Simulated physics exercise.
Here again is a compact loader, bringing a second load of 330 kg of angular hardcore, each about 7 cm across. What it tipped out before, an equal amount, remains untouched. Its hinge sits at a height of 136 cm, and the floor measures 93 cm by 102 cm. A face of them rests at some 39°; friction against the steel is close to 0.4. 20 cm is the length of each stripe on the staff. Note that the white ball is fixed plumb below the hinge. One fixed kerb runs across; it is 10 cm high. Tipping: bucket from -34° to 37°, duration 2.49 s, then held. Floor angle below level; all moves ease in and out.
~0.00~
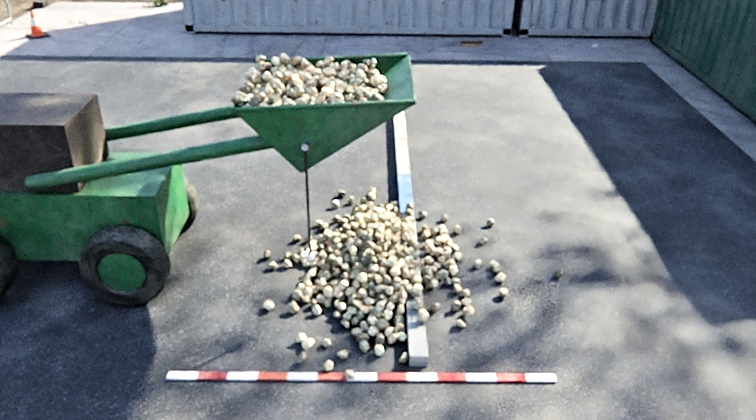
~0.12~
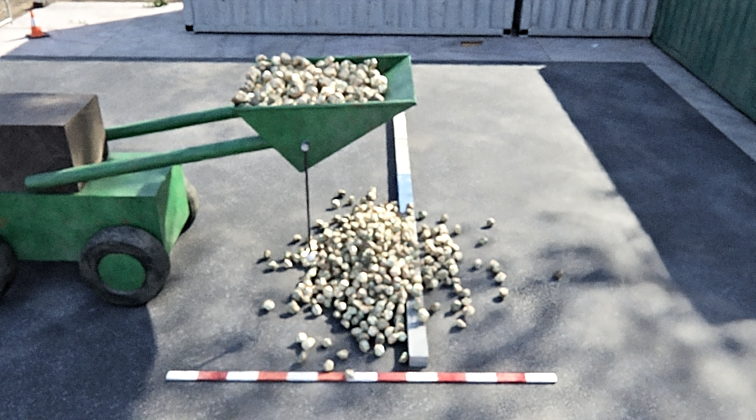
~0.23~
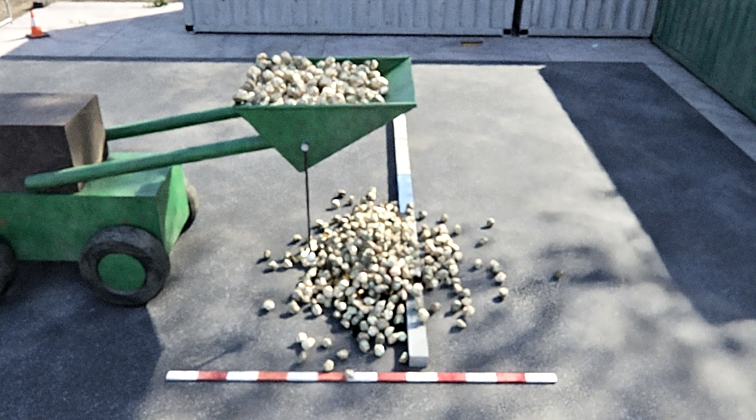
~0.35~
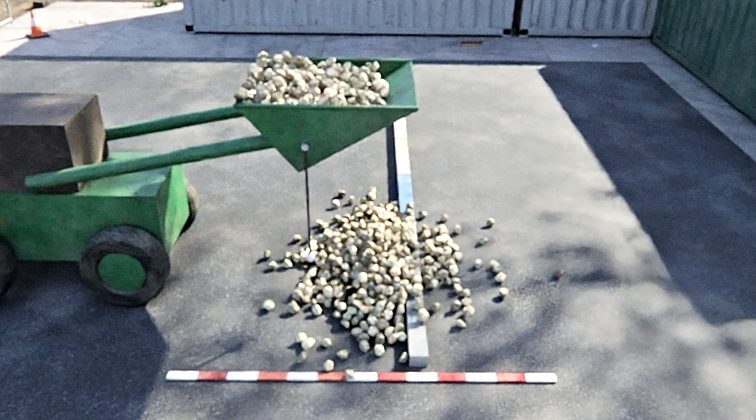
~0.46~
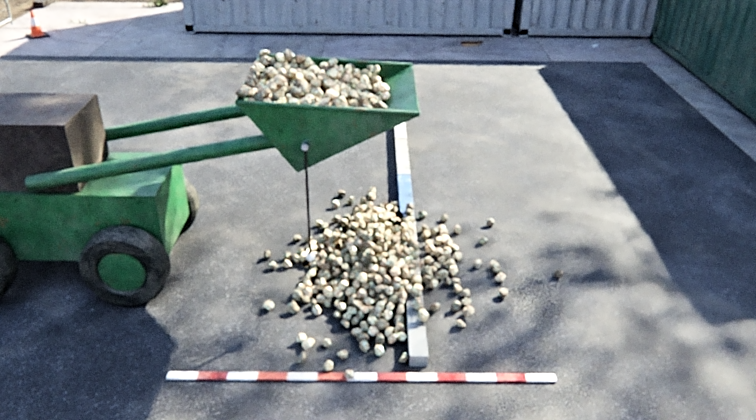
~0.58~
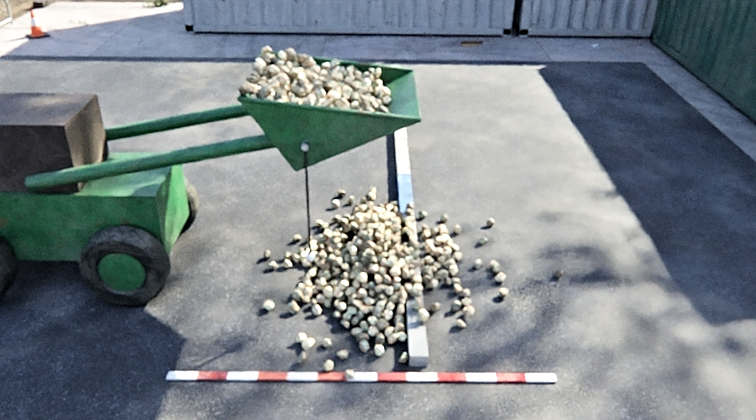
On a paved yard, a green loader held a bucketful of pale, round stones above a scattered heap lying across a metal kerb, and the bucket tilted slightly downward at its right end.
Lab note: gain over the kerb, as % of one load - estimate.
Gain: About 91 %.
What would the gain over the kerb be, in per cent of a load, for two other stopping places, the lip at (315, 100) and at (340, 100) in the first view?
Near 5 per cent from the first place, 15 from the second.
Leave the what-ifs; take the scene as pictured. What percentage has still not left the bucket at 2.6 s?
Some 35 percent, roughly.
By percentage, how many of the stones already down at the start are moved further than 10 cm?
About 5 %.
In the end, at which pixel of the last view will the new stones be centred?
(451, 257).
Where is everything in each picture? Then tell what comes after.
In the first picture, lip at (416, 102), floor tilted -34°, highest stones at (312, 65). The earlier load is highest near (371, 236), 29 cm above ground level, 92 % on this side of the kerb, 8 % over the kerb.
In the second picture, the bucket is at -34°, its lip at (416, 103); the top of the load is at (285, 66); the stones move at 0.0 m/s on average.
In the third picture, lip at (417, 105), floor tilted -32°, highest stones at (281, 64); the stones move at 0.1 m/s on average.
In the fourth picture, lip at (418, 109), floor tilted -30°, highest stones at (274, 63); the stones move at 0.1 m/s on average.
In the fifth picture, the bucket is at -28°, its lip at (420, 114); the top of the load is at (271, 62); the stones move at 0.1 m/s on average.
In the sixth picture, lip at (421, 120), floor tilted -24°, highest stones at (272, 58); the stones move at 0.1 m/s on average.
After 1.9 s the floor is at 26°; in per cent of one load, 99 in the bucket, 93 on this side of the kerb, 8 over the kerb; the foremost stones are at (500, 262).
After 2.6 s the floor is at 37°; in per cent of one load, 36 in the bucket, 120 on this side of the kerb, 44 over the kerb; the foremost stones are at (502, 265).
After 2.9 s the floor is at 37°; in per cent of one load, 6 in the bucket, 116 on this side of the kerb, 78 over the kerb; the foremost stones are at (529, 244).
After 5.5 s the floor is at 37°; in per cent of one load, 0 in the bucket, 101 on this side of the kerb, 99 over the kerb; the foremost stones are at (555, 249). Net gain over the kerb, 91.
